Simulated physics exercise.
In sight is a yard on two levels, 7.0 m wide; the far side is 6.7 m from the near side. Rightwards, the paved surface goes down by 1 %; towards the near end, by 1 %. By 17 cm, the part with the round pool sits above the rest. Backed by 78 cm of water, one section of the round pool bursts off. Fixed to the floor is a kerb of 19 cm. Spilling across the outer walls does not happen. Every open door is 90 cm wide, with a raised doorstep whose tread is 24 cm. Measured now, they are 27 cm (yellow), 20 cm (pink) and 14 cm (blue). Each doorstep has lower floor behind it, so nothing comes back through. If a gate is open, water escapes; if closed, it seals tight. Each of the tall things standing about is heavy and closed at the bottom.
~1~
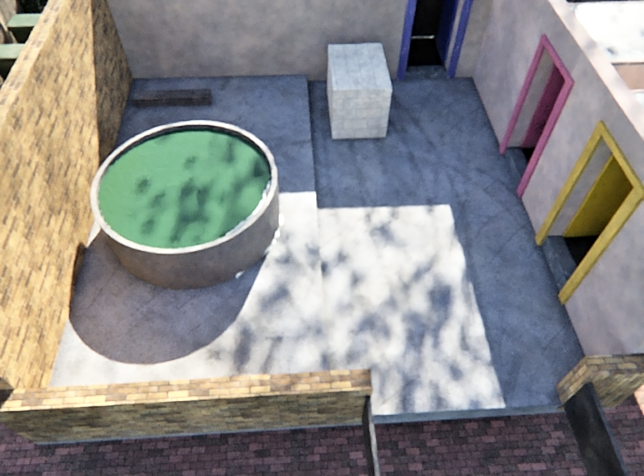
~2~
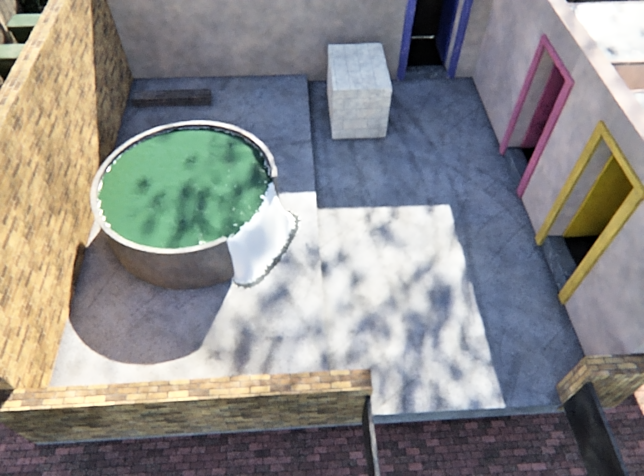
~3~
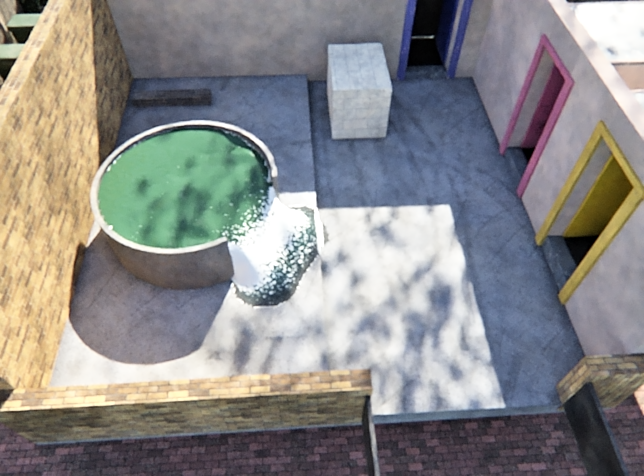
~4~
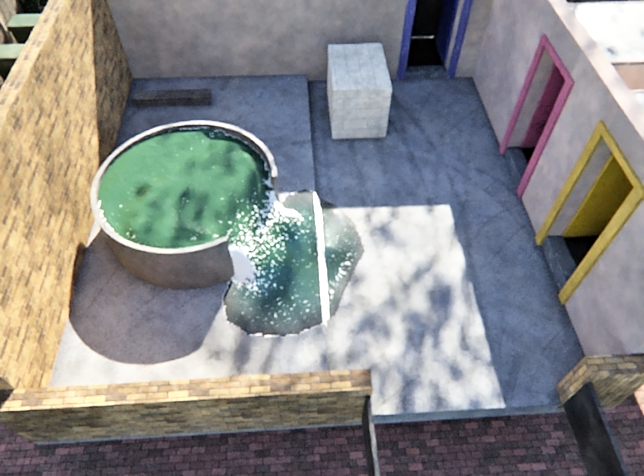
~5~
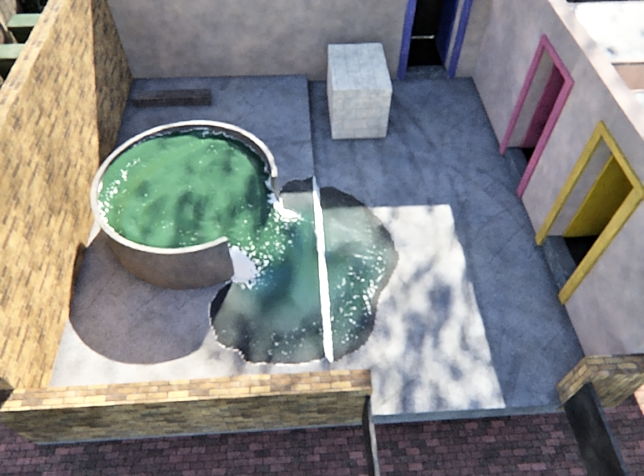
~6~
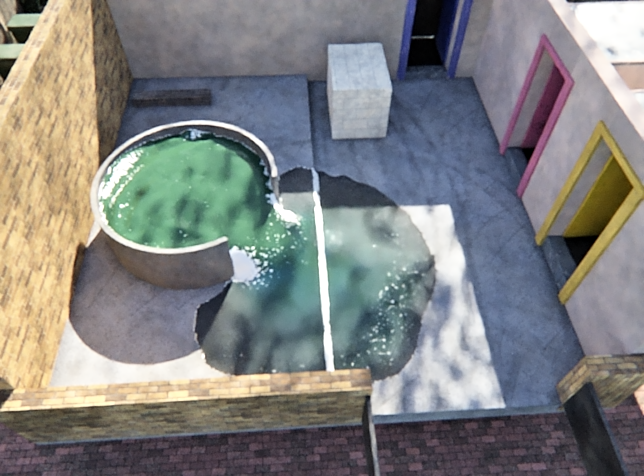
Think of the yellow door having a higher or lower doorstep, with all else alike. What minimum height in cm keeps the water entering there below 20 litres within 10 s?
About 25 cm.
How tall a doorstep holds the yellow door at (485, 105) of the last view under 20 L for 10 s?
Minimum: About 7.5 cm.
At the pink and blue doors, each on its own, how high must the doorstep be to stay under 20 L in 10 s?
Some 8.5 cm for pink, some 7.5 cm for blue.
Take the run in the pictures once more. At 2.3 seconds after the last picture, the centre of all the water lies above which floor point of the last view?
Roughly (309, 250).
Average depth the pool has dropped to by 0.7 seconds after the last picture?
About 52 cm.
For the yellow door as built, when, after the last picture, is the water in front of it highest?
I'd say near 1.4 seconds.
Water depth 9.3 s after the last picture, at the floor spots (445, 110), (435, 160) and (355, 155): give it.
Roughly 9, then 8, then 5 cm.
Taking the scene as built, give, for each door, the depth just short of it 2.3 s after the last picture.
Yellow 27, pink 13, blue 0 cm.
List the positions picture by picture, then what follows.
Still water, 78 cm deep, in the round pool at (187, 184); the yellow door at (577, 228) is dry, in the first frame.
Water pours out at (263, 234) and has run 0.3 m, to (255, 282); about 8 cm deep outside, 78 cm at the back, in the second frame.
The front is at (280, 299), 0.8 m from the gap at (264, 236); 1.2 m2 of floor is wet, 78 cm left at the back, in the third frame.
The front is at (324, 316), 1.4 m from the gap at (264, 238); 2.9 m2 of floor is wet, 78 cm left at the back, in the fourth frame.
Water pours out at (264, 238) and has run 1.9 m, to (367, 328); about 6 cm deep outside, 76 cm at the back, in the fifth frame.
Water pours out at (264, 237) and has run 2.5 m, to (406, 350); about 5 cm deep outside, 66 cm at the back; 1.9 m in a straight line remain to the yellow door at (577, 228), in the sixth frame.
Then, 0.7 s after the last picture water covers 40 % of the floor, deepest (40 cm) near (267, 255); 8 cm at the yellow door, 0 litres in over its 27 cm doorstep.
Then, 2.3 s after the last picture water covers 45 % of the floor, deepest (32 cm) near (586, 384); 27 cm at the yellow door, 8 litres in over its 27 cm doorstep.
Then, 9.3 s after the last picture water covers 70 % of the floor, deepest (12 cm) near (477, 155); 9 cm at the yellow door, 9 litres in over its 27 cm doorstep.
At the yellow door as built, the water peaked near 33 cm, 1.3 s after the last picture.
Run again over the same 10 s with other heights there, 46 litres in over 21 cm, 5 litres over 28.5 cm. The limit of 20 litres is kept from about 25 cm up.
